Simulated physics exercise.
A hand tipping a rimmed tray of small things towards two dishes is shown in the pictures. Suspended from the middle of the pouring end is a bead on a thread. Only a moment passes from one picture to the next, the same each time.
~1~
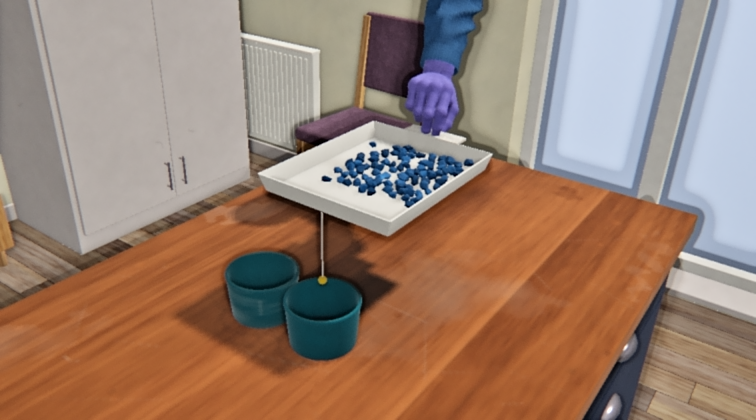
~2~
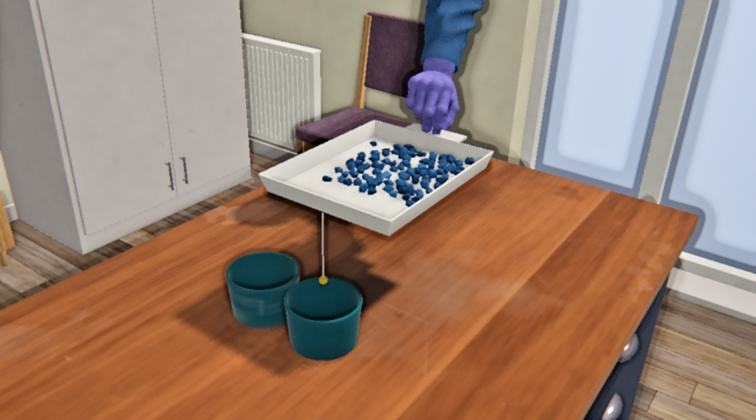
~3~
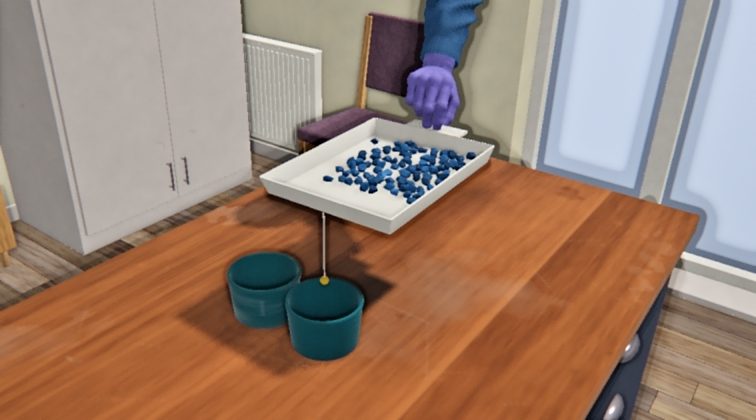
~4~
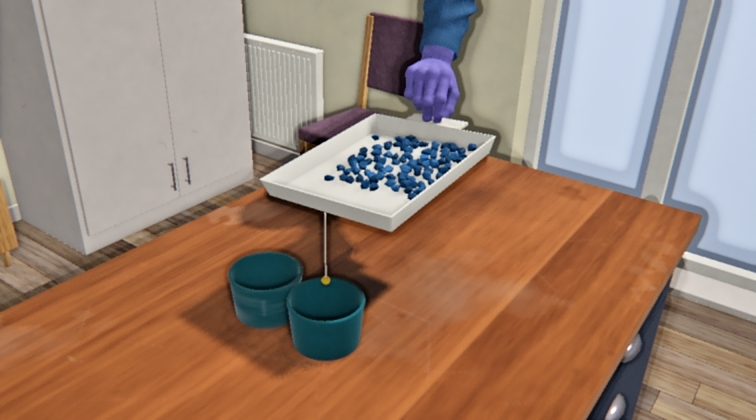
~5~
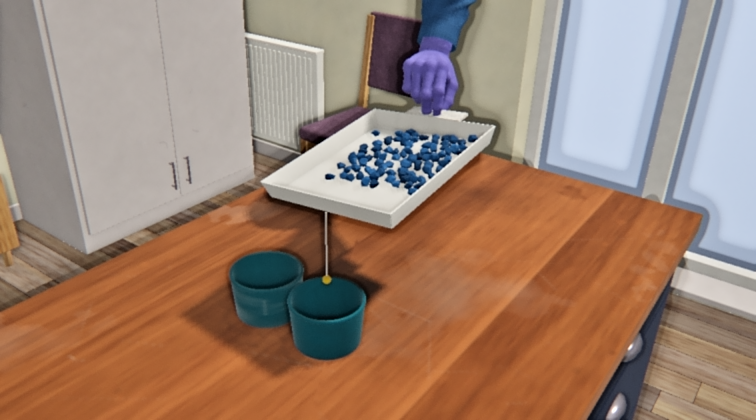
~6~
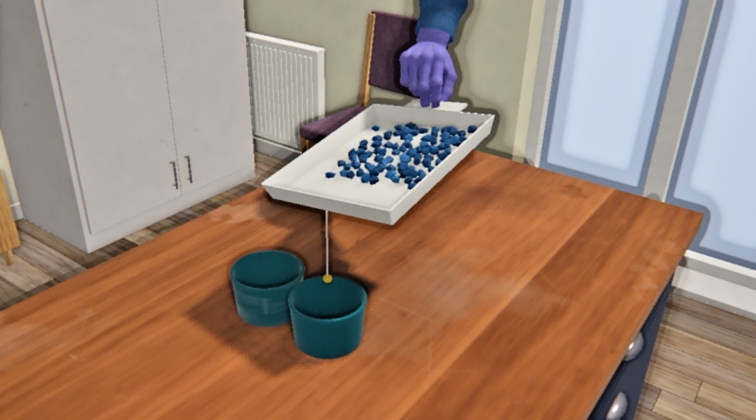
Purple-gloved hand slowly tilting a white rimmed tray of small blue stones above two teal dishes on a wooden table.
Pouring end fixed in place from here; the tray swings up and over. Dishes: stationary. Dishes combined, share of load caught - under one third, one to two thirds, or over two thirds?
The catch works out at greater than two thirds of everything on the tray.
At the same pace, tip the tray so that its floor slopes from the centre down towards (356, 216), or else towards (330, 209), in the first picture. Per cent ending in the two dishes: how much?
20 % then 30 %, roughly.
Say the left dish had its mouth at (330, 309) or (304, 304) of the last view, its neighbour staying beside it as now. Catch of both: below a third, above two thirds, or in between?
Trial 1 - less than a third. Trial 2 - below one third.
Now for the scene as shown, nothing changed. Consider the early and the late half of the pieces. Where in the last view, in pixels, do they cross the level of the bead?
(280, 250), then (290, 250).
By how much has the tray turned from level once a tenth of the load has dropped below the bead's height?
The tilt then is about 65°.
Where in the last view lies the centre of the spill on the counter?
Estimate: About (313, 278).
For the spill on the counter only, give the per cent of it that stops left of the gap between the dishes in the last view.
Share on the left: Near 30 %.
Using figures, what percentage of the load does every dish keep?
Left about 90, right about 0 in a hundred.
Soon after the last picture, tray tipped steeply; nearly all on the tray; a stray few in the air.
A little later, tray tipped right over; about a quarter on the tray; about two thirds in the left dish; a small part outside both; a small part in the air.
Later still, tray tipped past a quarter turn; most in the left dish; a small part outside both.
At rest, tray tipped past a quarter turn; none in the right dish; most in the left dish; a small part outside both.
